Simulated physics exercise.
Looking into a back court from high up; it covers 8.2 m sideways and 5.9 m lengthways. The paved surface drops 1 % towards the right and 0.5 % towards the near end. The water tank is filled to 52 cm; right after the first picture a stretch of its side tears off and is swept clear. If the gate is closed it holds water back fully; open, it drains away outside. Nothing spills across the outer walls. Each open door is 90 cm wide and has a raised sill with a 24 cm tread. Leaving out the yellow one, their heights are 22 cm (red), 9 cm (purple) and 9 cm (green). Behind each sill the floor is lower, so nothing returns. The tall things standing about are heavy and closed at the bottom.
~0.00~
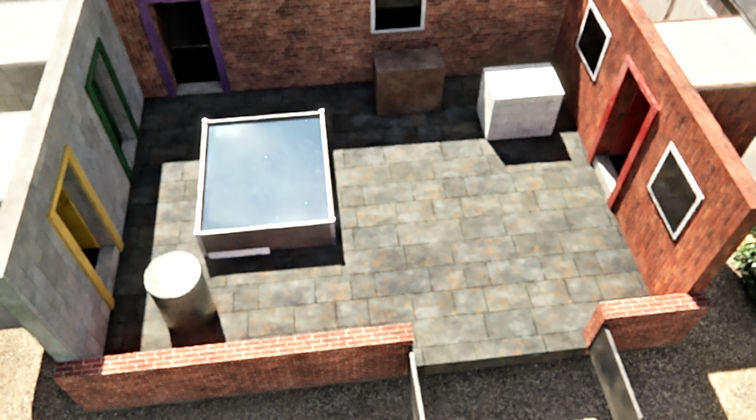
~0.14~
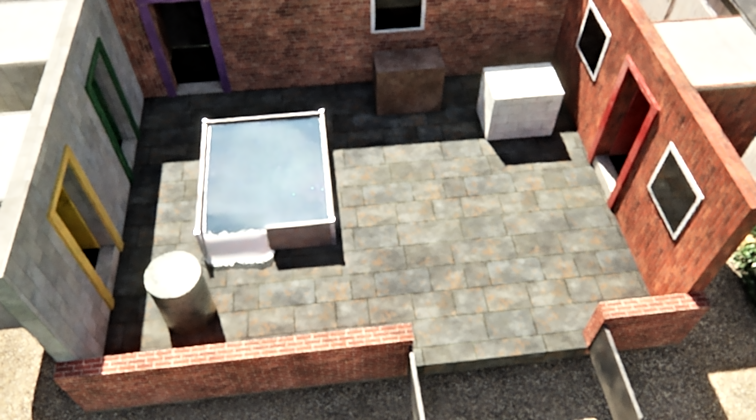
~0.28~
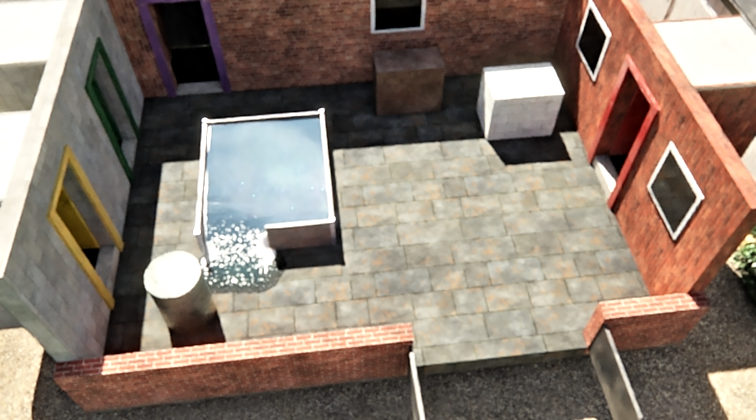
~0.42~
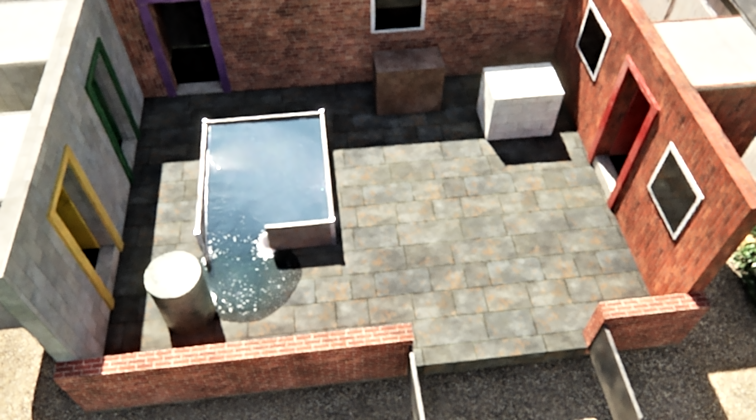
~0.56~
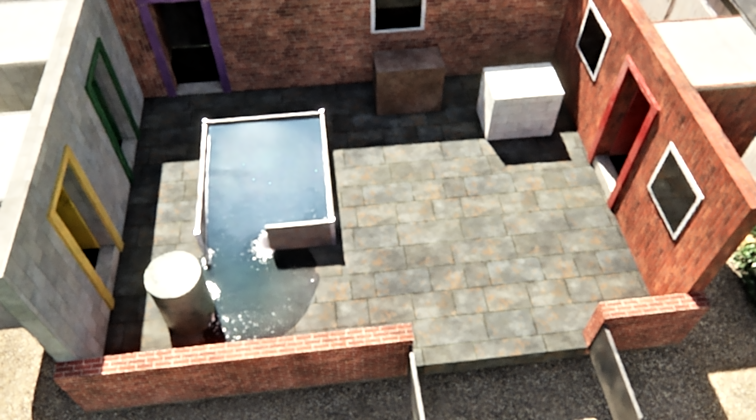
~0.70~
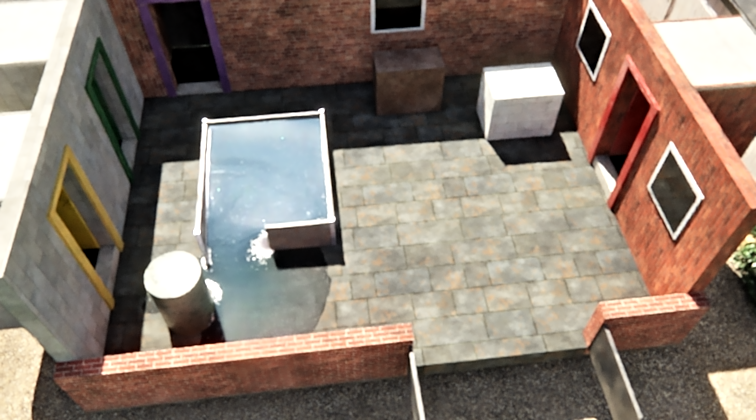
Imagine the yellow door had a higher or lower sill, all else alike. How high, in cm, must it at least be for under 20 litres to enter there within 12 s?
About 13.5 cm.
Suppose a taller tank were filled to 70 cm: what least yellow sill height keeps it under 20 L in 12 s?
About 20 cm.
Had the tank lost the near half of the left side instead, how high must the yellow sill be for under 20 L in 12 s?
About 26 cm.
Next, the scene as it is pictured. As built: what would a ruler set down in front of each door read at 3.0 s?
In cm: Red 0, purple 0, yellow 16, green 2.
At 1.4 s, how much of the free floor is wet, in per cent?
Some 10 per cent of it.
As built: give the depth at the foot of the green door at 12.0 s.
Some 6.0 cm.
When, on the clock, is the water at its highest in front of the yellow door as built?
At about 2.0 s.
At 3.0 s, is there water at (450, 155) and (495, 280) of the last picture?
In turn: Dry, wet.
After 1.4 s water covers 10 % of the floor, deepest (39 cm) near (209, 295); 8 cm at the yellow door, 0 litres in over its 22 cm sill.
After 3.0 s water covers 35 % of the floor, deepest (28 cm) near (244, 357); 16 cm at the yellow door, 0 litres in over its 22 cm sill.
After 12.0 s water covers 90 % of the floor, deepest (9 cm) near (270, 366); 5 cm at the yellow door, 0 litres in over its 22 cm sill.
At the yellow door as built, the water arrived by 1.3 s and peaked near 17 cm at 2.0 s.
With a sill of 12 cm, 34 litres would have come in within the 12 s; with 16 cm, 8 litres. So under 20 litres takes about 13.5 cm.
